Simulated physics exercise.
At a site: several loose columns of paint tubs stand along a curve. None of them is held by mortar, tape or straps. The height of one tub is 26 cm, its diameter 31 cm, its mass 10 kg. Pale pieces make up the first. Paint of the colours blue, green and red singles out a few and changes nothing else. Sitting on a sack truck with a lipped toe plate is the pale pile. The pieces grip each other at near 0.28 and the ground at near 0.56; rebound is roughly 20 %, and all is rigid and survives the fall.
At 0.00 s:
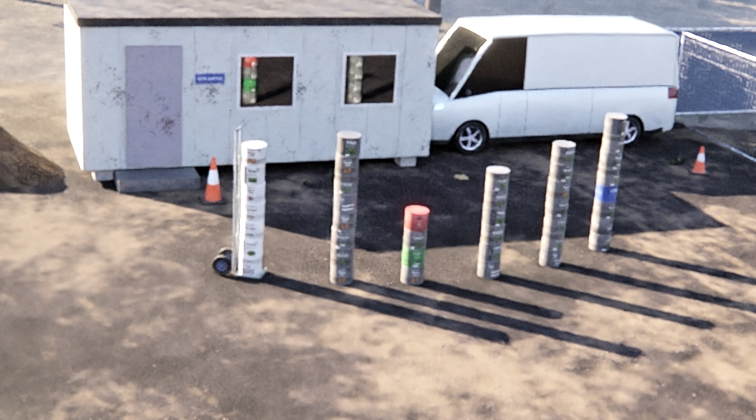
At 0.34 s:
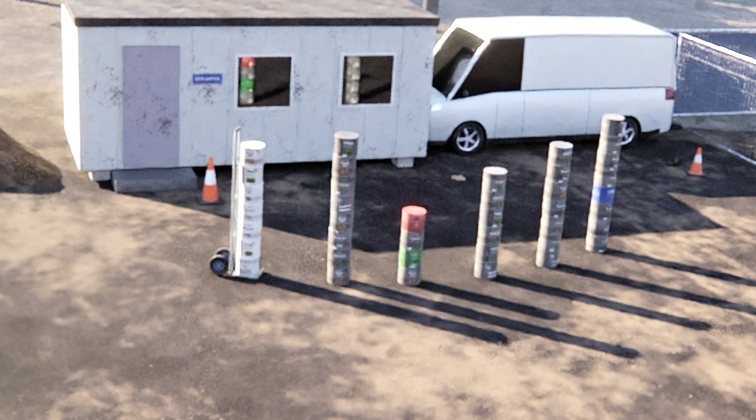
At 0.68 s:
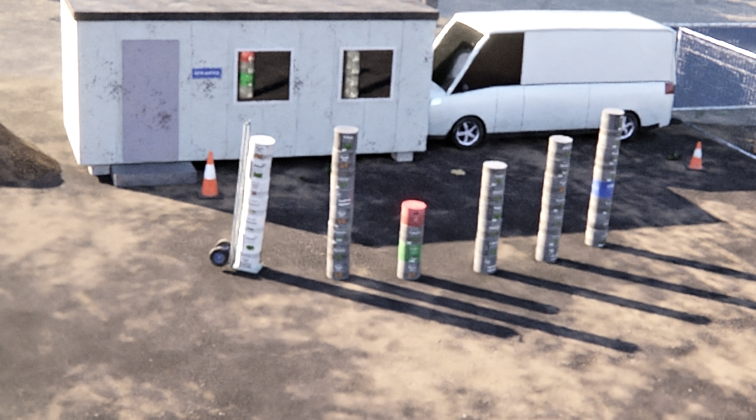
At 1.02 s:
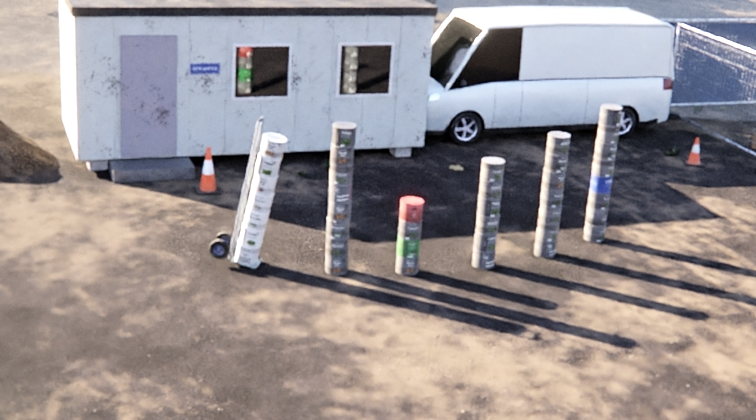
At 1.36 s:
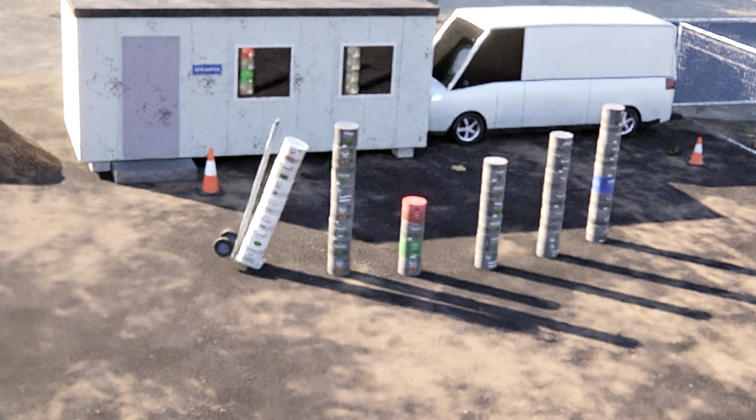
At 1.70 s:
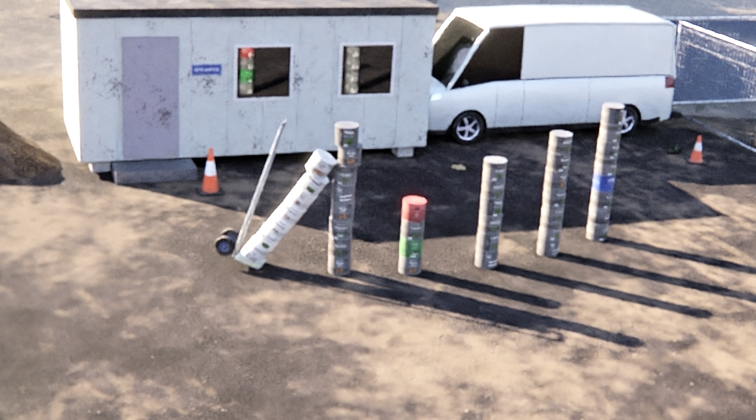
A pale stack of tubs tipping rightward off a tilting sack truck and leaning against the neighbouring grey column in a sunlit yard.
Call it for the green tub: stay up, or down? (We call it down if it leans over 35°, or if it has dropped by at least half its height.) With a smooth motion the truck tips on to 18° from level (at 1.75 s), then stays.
Down.
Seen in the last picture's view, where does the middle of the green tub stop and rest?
It stops roughly at (438, 263).
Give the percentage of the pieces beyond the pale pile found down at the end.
30 per cent.
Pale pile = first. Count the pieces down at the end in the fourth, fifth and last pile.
Tally - fourth: 0; fifth: 0; last: 0.
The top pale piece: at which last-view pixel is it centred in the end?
Resting point in the last picture: Around (488, 366).
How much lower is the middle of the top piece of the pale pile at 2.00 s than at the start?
Roughly 40 cm.
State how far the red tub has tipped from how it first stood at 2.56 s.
Angle at that time, about 0 degrees.
Around 2.00 s, 7 of the pale pile down; none of the 33 other tubs down, 7 disturbed; green tub unmoved.
Around 2.56 s, 7 of the pale pile down; 2 of the 33 other tubs down; green tub unmoved.
Around 3.32 s, 7 of the pale pile down; 7 of the 33 other tubs down; green tub tipped 11°; red tub tipped 11°.
Around 4.60 s, 7 of the pale pile down; 10 of the 33 other tubs down; green tub on its side; red tub tipped 57°, 56 cm lower.
Finally (6.7 s), 7 of the pale pile down; 10 of the 33 other tubs down; green tub on its side; red tub on its side; blue tub unmoved. Seen by the last camera, middles, green tub near (438, 263), red tub near (446, 252).
